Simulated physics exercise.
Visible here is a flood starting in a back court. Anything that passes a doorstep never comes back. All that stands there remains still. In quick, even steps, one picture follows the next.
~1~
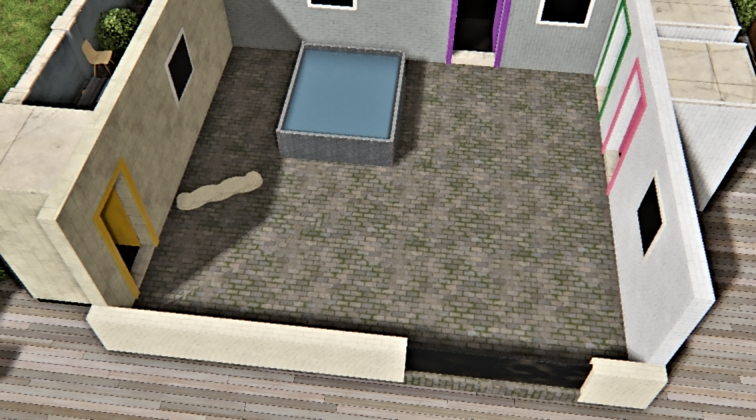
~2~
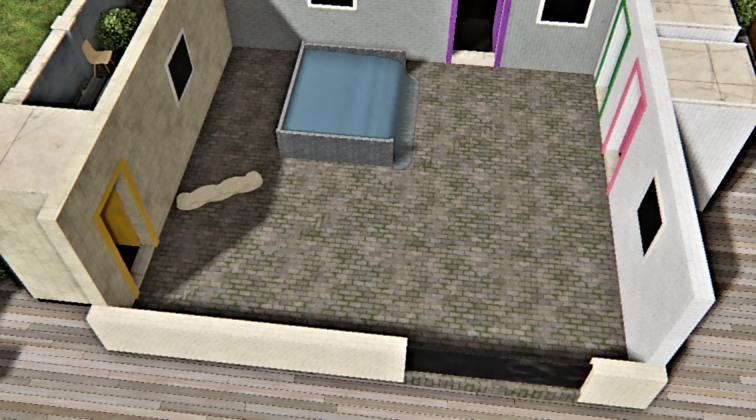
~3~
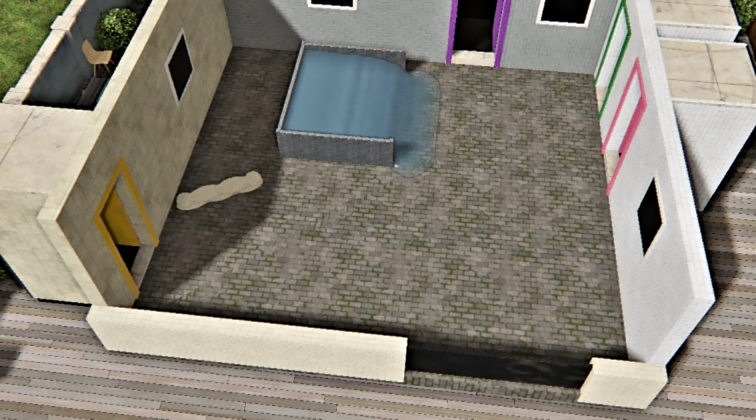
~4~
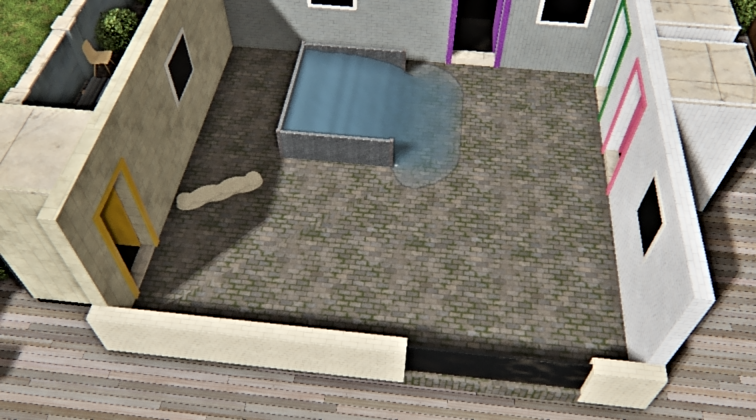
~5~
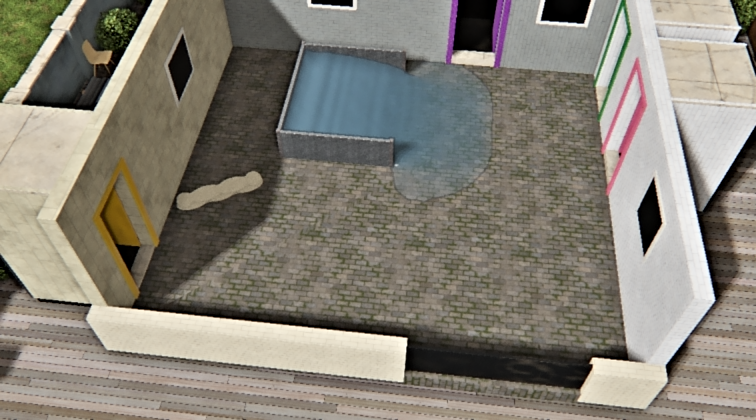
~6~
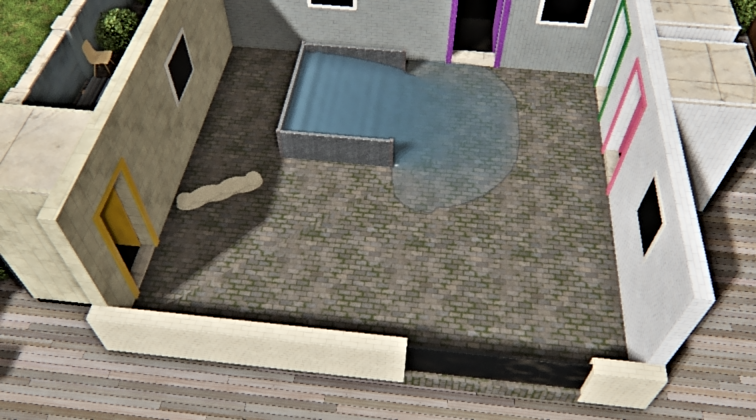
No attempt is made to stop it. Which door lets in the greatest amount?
The green one.
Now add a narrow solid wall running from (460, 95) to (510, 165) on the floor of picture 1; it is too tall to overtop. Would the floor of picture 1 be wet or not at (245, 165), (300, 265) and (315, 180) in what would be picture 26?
Well, in order I'd call them unreached, unreached and unreached.
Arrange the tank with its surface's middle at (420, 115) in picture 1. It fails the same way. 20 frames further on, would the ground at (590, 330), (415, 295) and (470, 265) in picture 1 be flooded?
In turn: Wet, dry, free of water.
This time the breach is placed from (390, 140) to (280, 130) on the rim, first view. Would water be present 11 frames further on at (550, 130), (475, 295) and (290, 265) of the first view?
The first spot is left untouched, the second is soaked through, the third is soaked through.
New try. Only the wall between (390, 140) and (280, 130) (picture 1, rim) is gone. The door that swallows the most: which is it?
I'd say the yellow door.
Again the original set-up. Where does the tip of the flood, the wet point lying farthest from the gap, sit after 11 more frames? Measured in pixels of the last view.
I'd say at around (606, 262).
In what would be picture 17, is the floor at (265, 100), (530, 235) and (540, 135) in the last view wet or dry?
First spot not wetted, second soaked, third soaked.
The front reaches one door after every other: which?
Last is the yellow one.
A moment on, water covers 30 % of the floor; pink door wet at the sill, nothing in, green door a trickle in, yellow door not reached, purple door wet at the sill, nothing in.
Next, water covers 35 % of the floor; pink door some in, green door a lot in, yellow door not reached, purple door wet at the sill, nothing in.
Then, water covers 40 % of the floor; pink door a lot in, green door a lot in, yellow door not reached, purple door wet at the sill, nothing in.
Later, water covers 55 % of the floor; pink door a lot in, green door a lot in, yellow door not reached, purple door wet at the sill, nothing in.
In the end, water covers 85 % of the floor; pink door a lot in, green door a lot in, yellow door a trickle in, purple door wet at the sill, nothing in; the green door has let in the most.
